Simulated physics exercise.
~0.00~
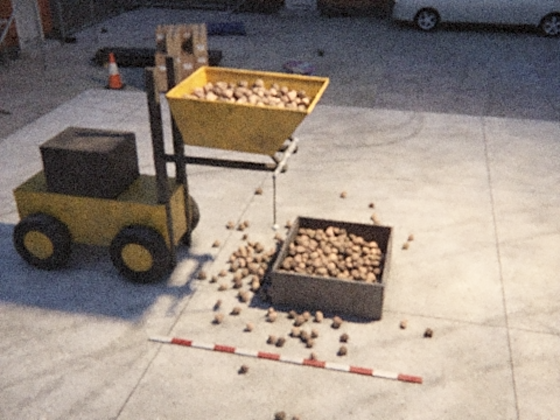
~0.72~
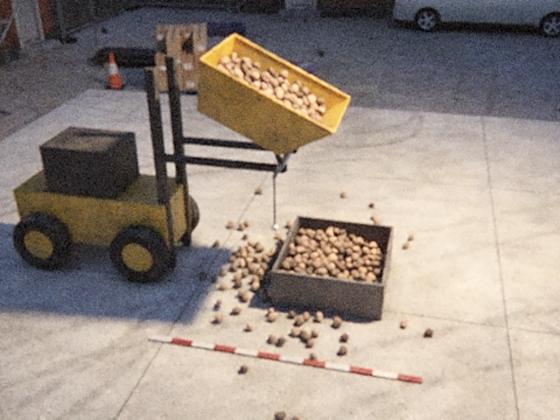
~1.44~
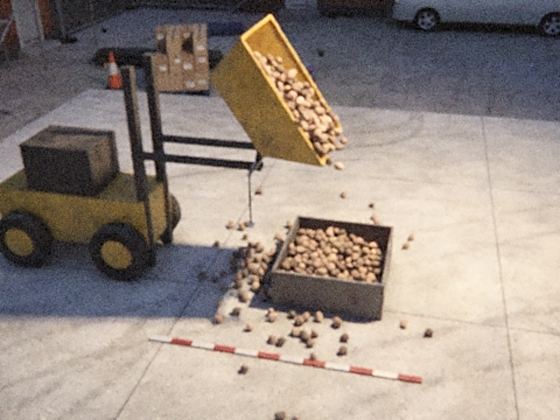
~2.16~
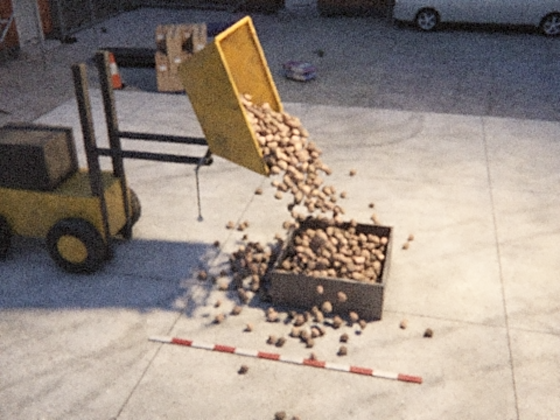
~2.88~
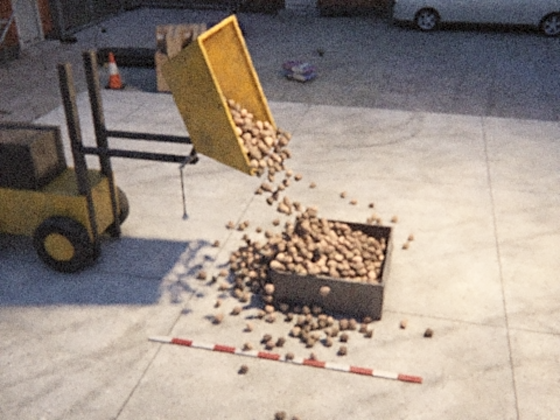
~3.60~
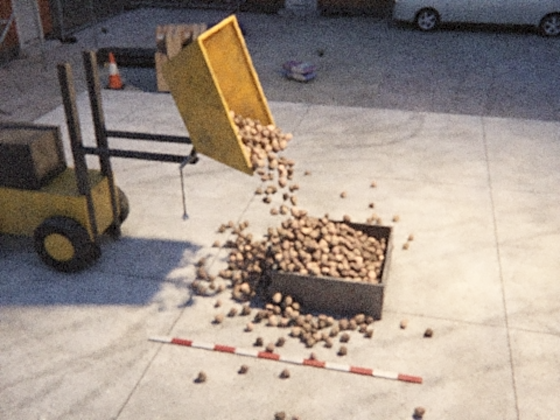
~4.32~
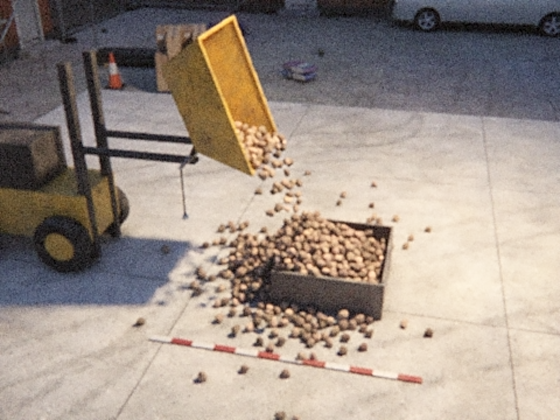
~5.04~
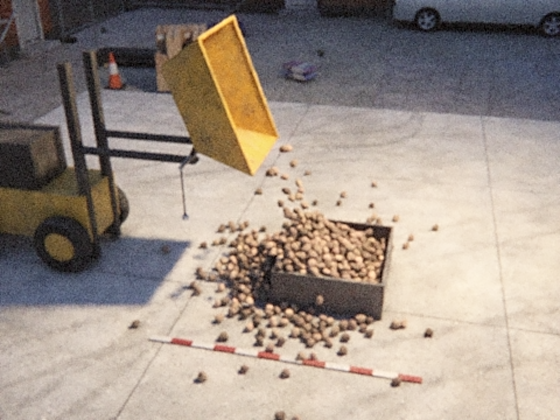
A paved yard, part bright and part in shadow, is seen from above at an angle, with an orange cone, boxes and a pale car at the back. On the left, a yellow and black forklift holds a yellow skip of brownish stones over a dark bin already full, with more stones scattered around it and a red and white staff in front. The skip tips steeply to the right while the machine backs away leftward. Stones pour out, heaping up in the bin and spilling over its near left side. Finally the skip hangs tilted and empty above a mounded bin, with many stones strewn on the ground.
